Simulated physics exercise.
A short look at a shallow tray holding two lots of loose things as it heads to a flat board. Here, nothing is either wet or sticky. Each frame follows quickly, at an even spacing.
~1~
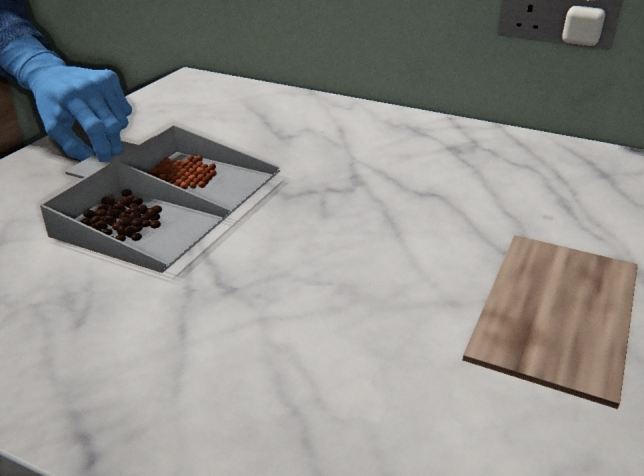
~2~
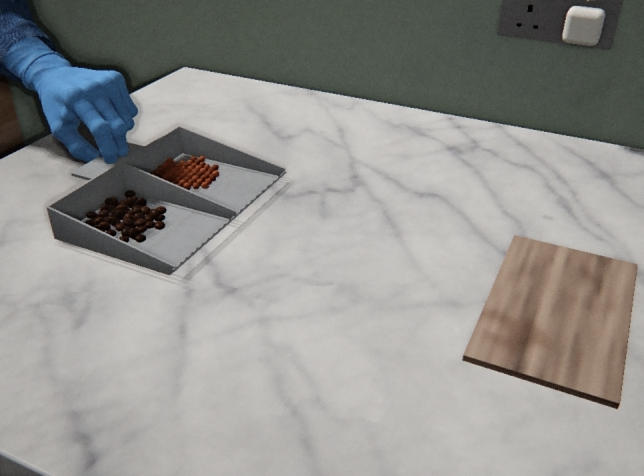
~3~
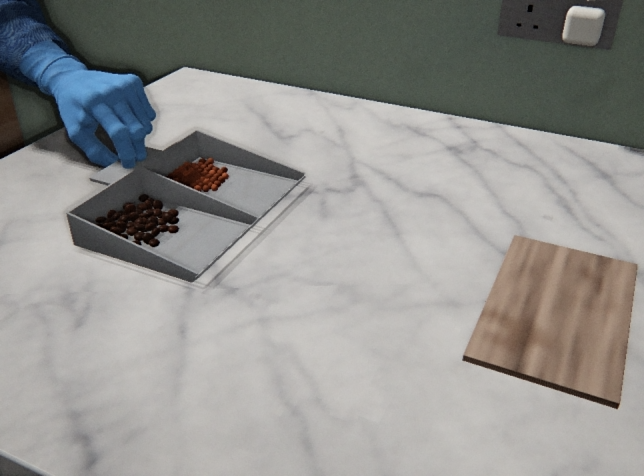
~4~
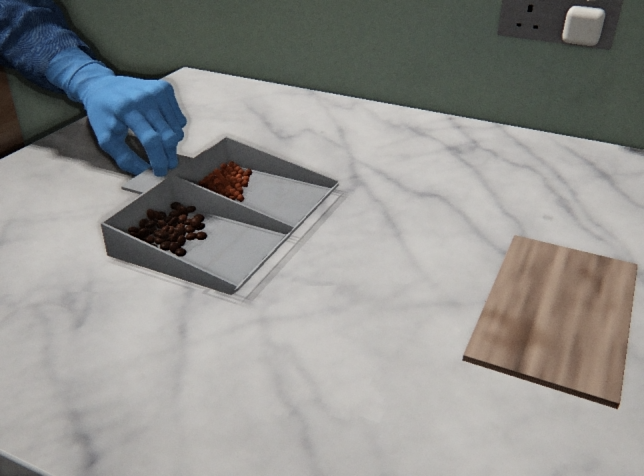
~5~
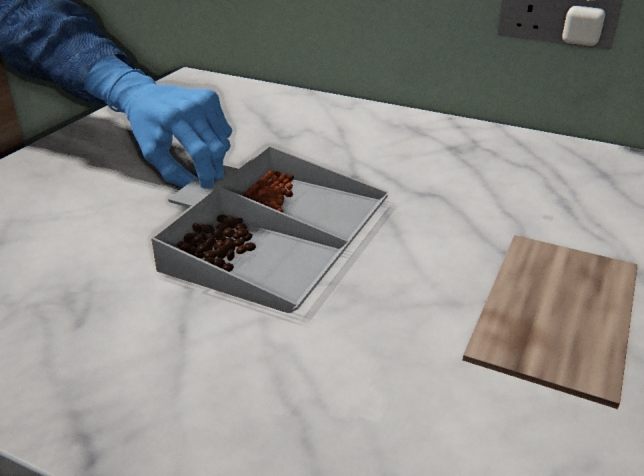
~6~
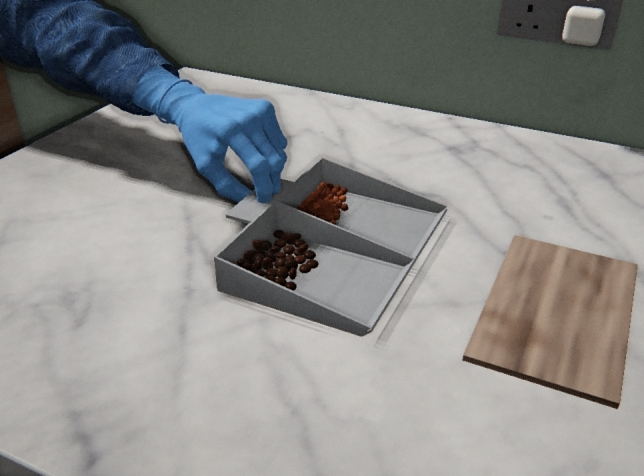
The video shows a blue-gloved hand sliding a grey, two-compartment tray of small dark brown pieces and reddish-brown pieces rightward across a marble surface, slowly at first and then faster, toward a flat wooden board that stays still.
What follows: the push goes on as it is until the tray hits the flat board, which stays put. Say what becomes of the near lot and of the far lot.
The near lot spills some, while the far lot spills some.
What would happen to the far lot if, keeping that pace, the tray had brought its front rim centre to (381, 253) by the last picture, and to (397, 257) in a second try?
Run 1: It spills partly over. Run 2: It spills partly over.
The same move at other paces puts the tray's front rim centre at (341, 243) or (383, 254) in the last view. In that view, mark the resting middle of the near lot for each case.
First try about (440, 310), second try about (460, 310).
Then, 0.04 s on from there, tray still sliding, front rim near (461, 275); near lot all inside; far lot all inside.
Then, 0.17 s on from there, tray stopped at the flat board; near lot a little out of the tray; far lot near a quarter out of the tray.
Then, 0.38 s on from there, tray stopped at the flat board; near lot near a third out of the tray; far lot near a third out of the tray.
In the end, tray stopped at the flat board; near lot near a third out of the tray; far lot near a third out of the tray.
